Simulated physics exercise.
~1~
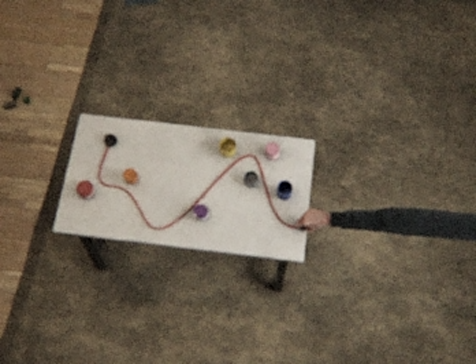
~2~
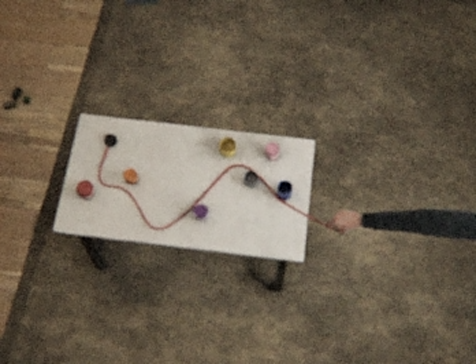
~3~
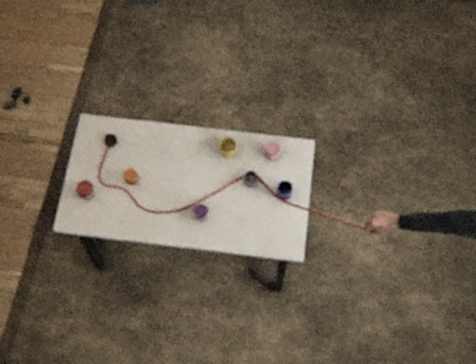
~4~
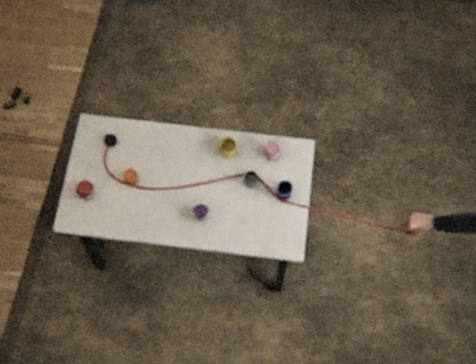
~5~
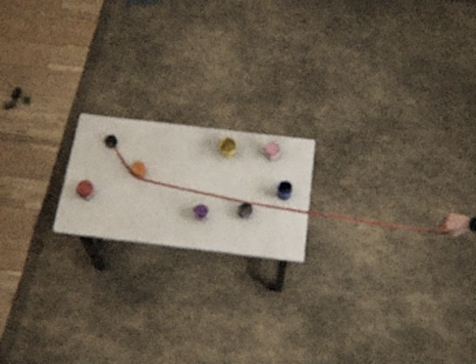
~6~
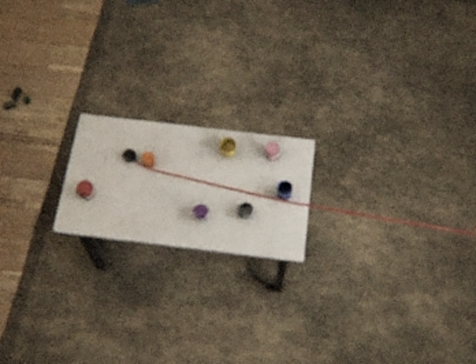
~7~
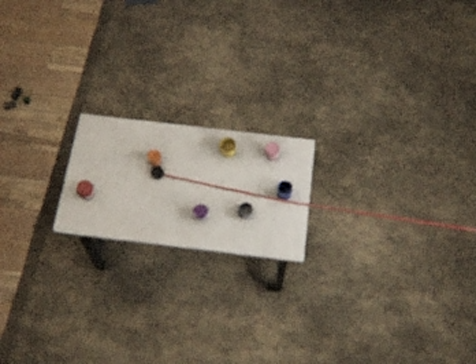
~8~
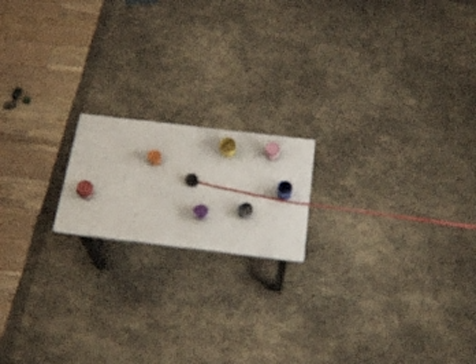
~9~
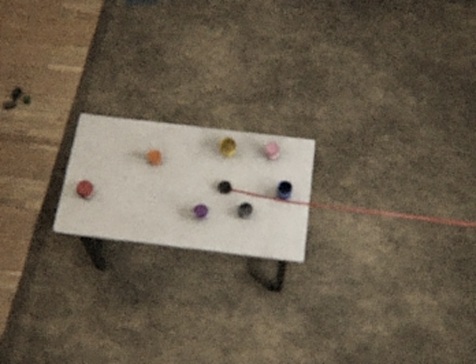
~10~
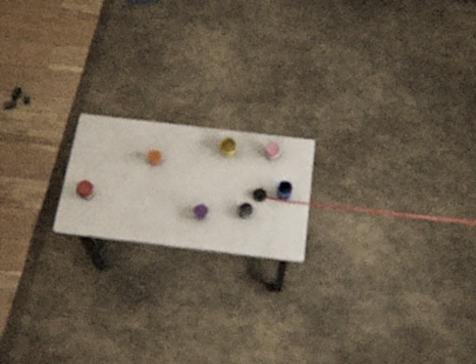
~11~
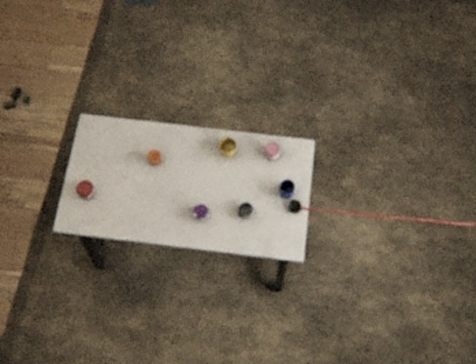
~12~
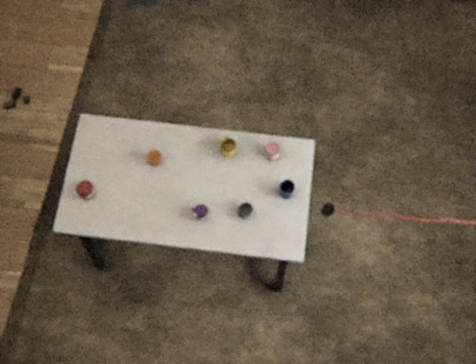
On a white table above brown carpet, a hand pulling a red cord rightward, shifting orange and grey pots, dragging a black piece off the edge.
